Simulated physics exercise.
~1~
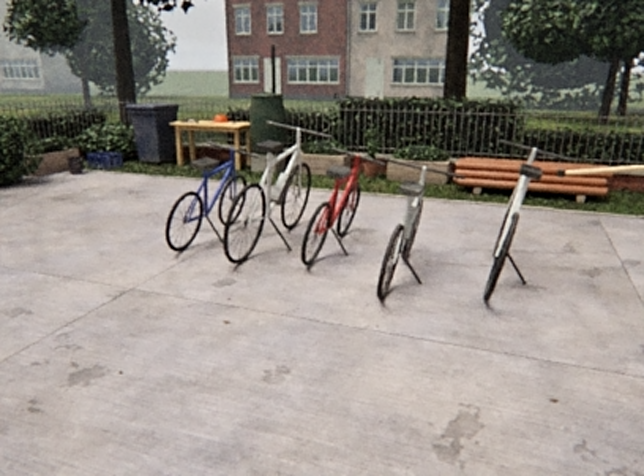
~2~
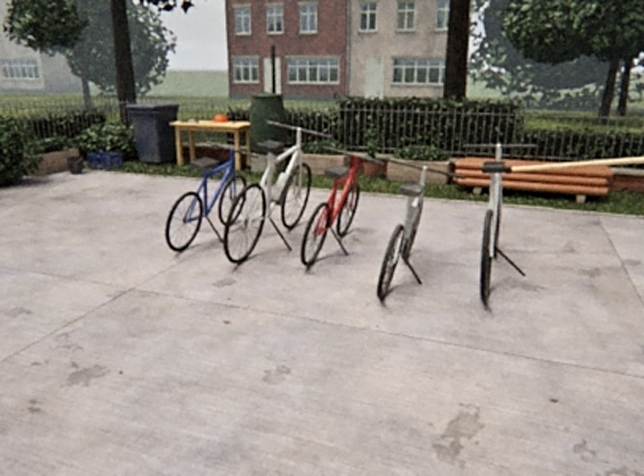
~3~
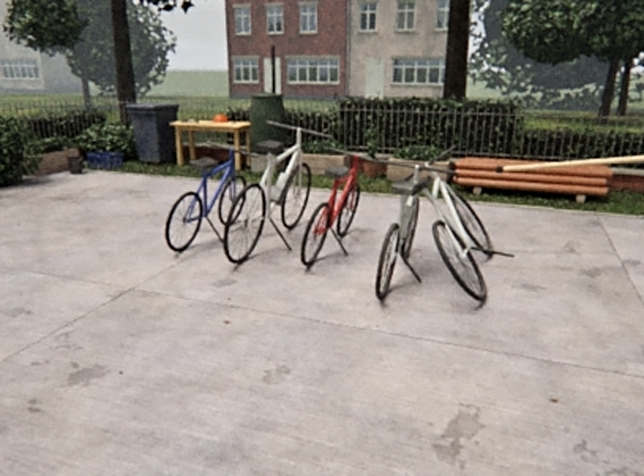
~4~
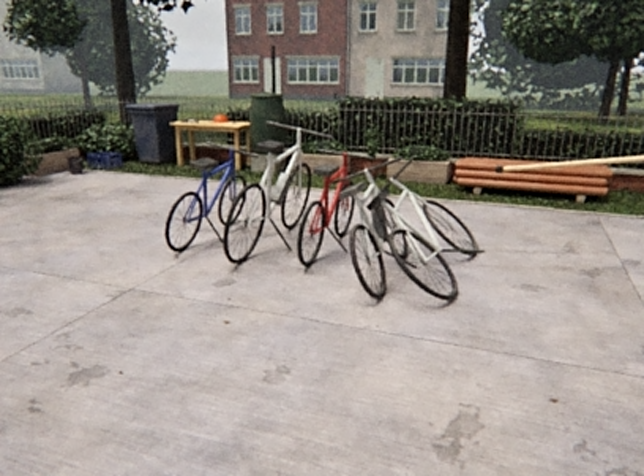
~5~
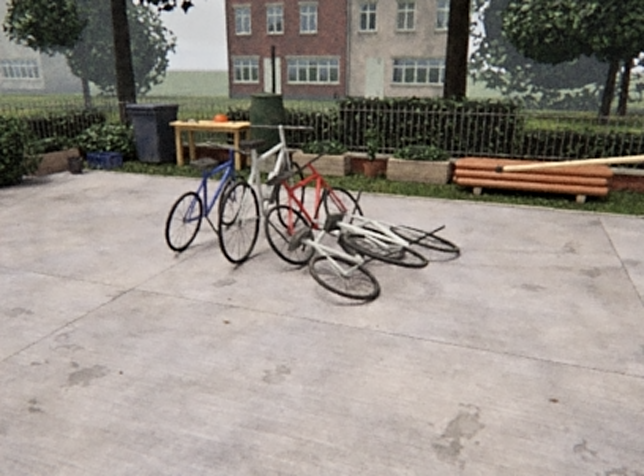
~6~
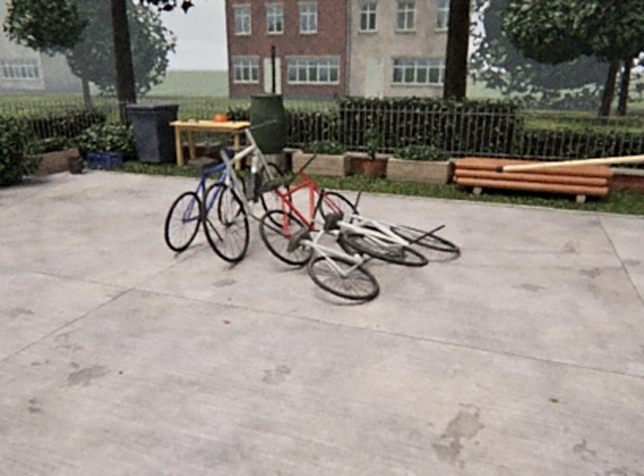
Paved yard with five parked bicycles, the rightmost tipping left and toppling its neighbours in turn, leaving only the blue one standing.
